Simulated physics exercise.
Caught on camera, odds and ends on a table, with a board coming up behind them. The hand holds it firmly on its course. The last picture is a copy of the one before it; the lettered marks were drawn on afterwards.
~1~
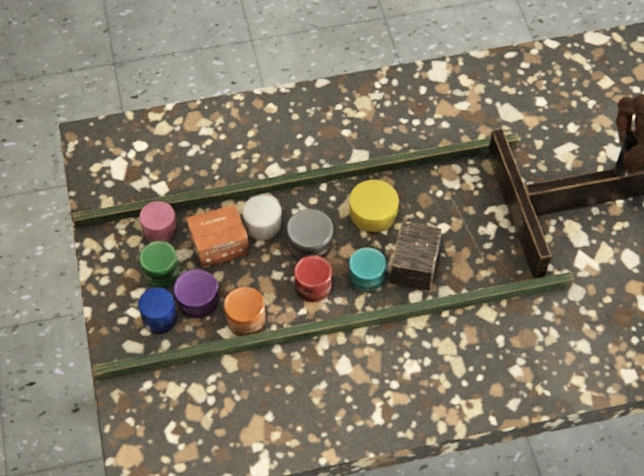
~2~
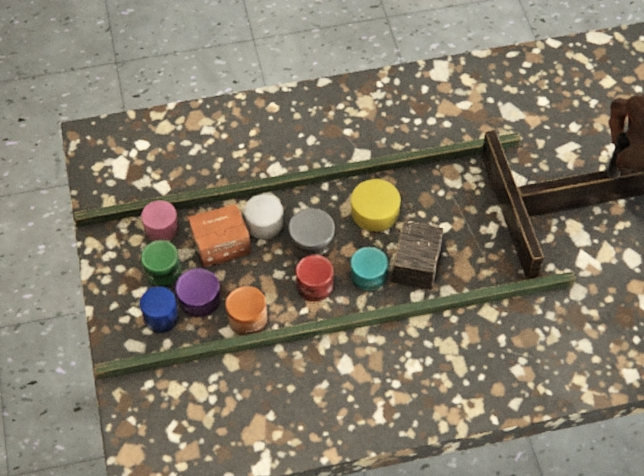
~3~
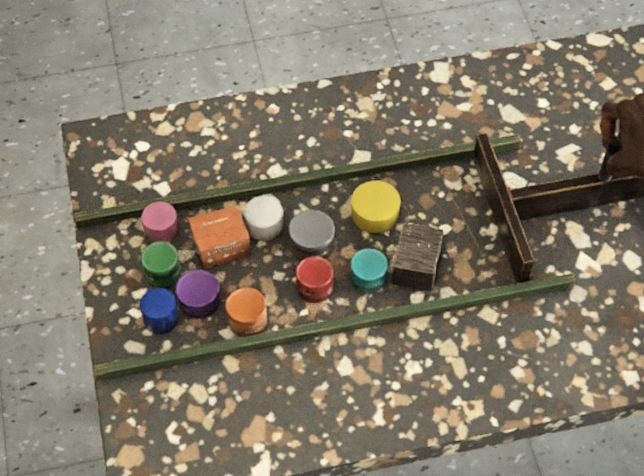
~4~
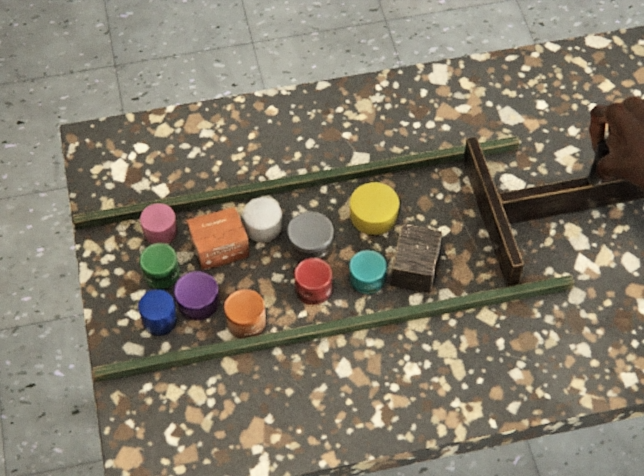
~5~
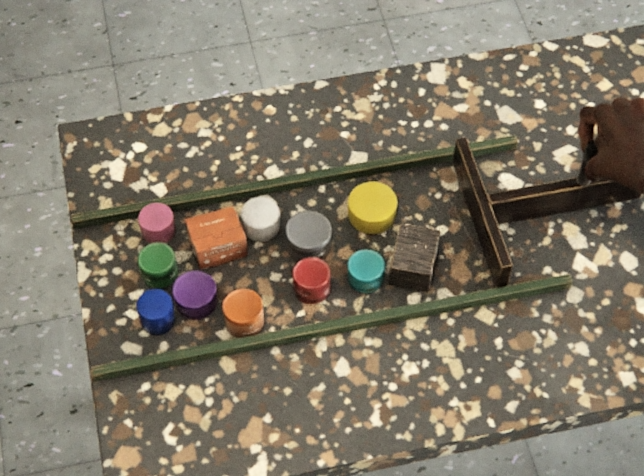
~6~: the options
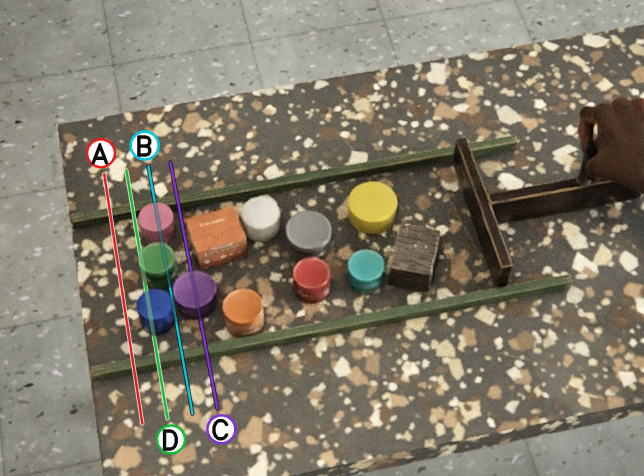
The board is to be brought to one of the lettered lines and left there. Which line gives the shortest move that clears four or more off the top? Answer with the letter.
At B, and not before.
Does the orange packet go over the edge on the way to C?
By then, no.
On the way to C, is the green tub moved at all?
By then, yes.
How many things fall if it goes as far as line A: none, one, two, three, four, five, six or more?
Six or more.
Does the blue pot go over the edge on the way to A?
By then, yes.
On the copy, A at (122, 291); B at (169, 282); C at (192, 278); D at (146, 286).
On B. First, board (372, 220); black block (354, 273); red tub (279, 287).
Then, board (259, 241); green tub (107, 281); blue pot (119, 343).
Finally, board (170, 258); purple tub over the edge; pink pot over the edge; six fallen.
By contrast, A drops nine, but is farther than needed; C drops only two; D drops seven, but is farther than needed.
